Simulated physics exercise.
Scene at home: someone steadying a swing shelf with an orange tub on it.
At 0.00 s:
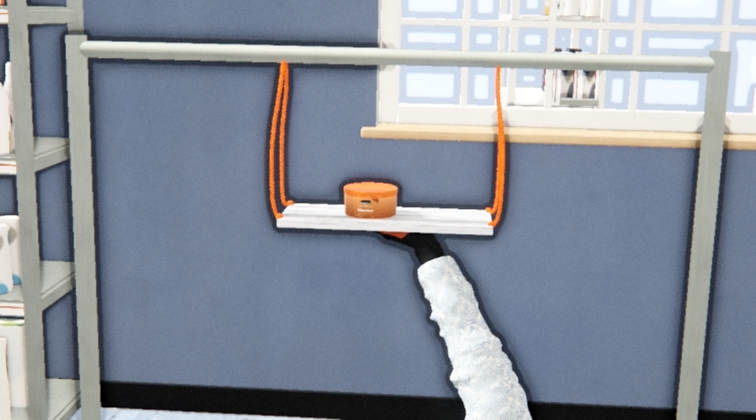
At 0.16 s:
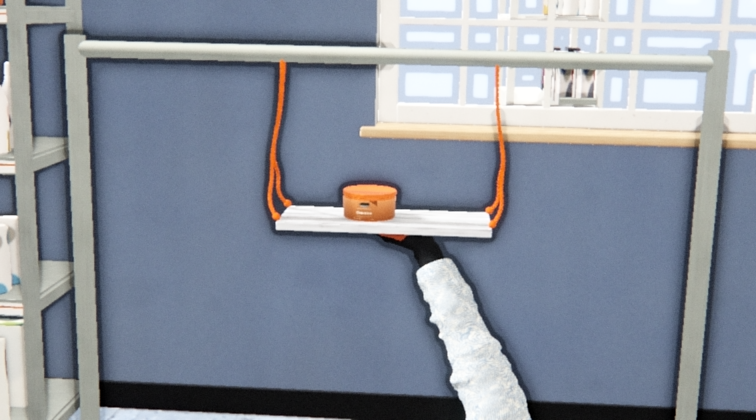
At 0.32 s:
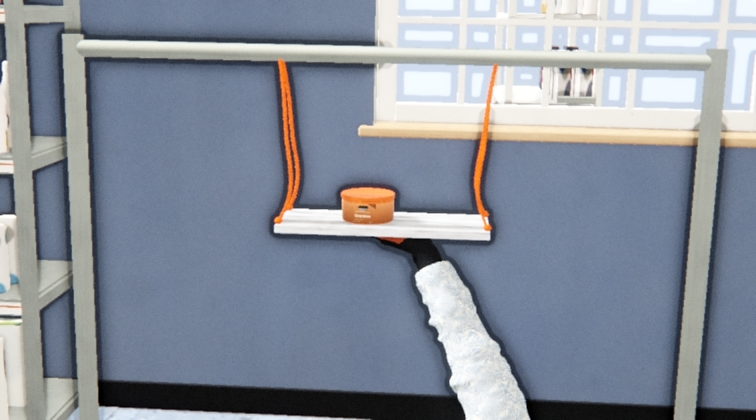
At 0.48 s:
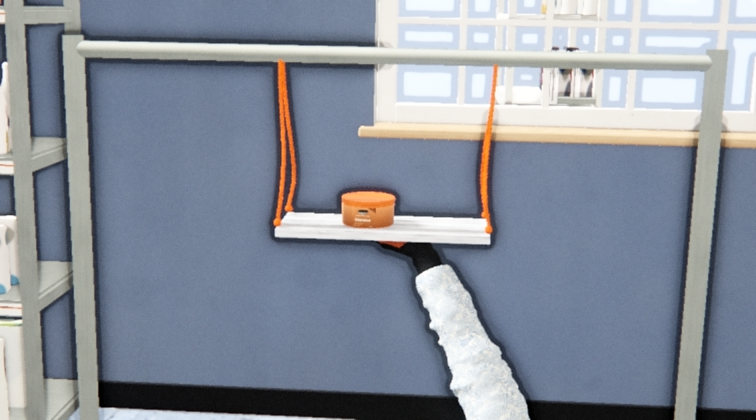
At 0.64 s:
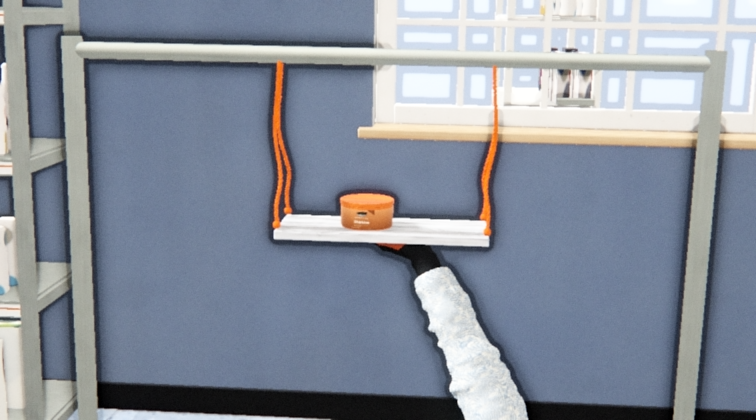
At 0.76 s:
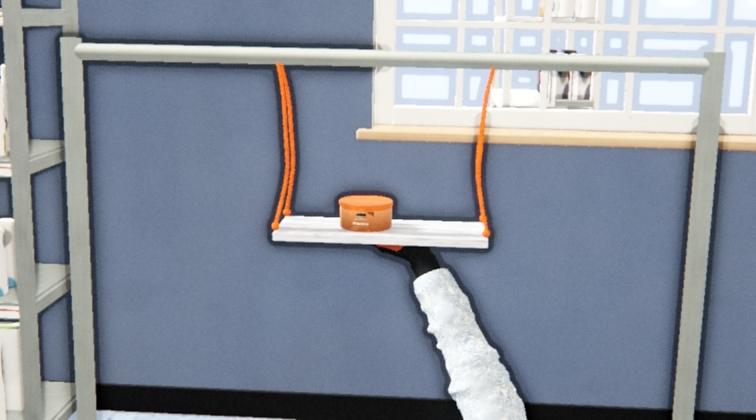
At first, a hand in a white, fluffy sleeve supports a white shelf from below, with an orange tub on top and slack orange cords at both sides. The shelf and tub then lower slightly while the cords sway and shift, ending almost straight.
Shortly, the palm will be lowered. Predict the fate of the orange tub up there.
It fails to come off.
Around 1.08 s, board level; tub on the board near (366, 215).
Finally, board level; tub on the board near (366, 216). The orange tub keeps its place.
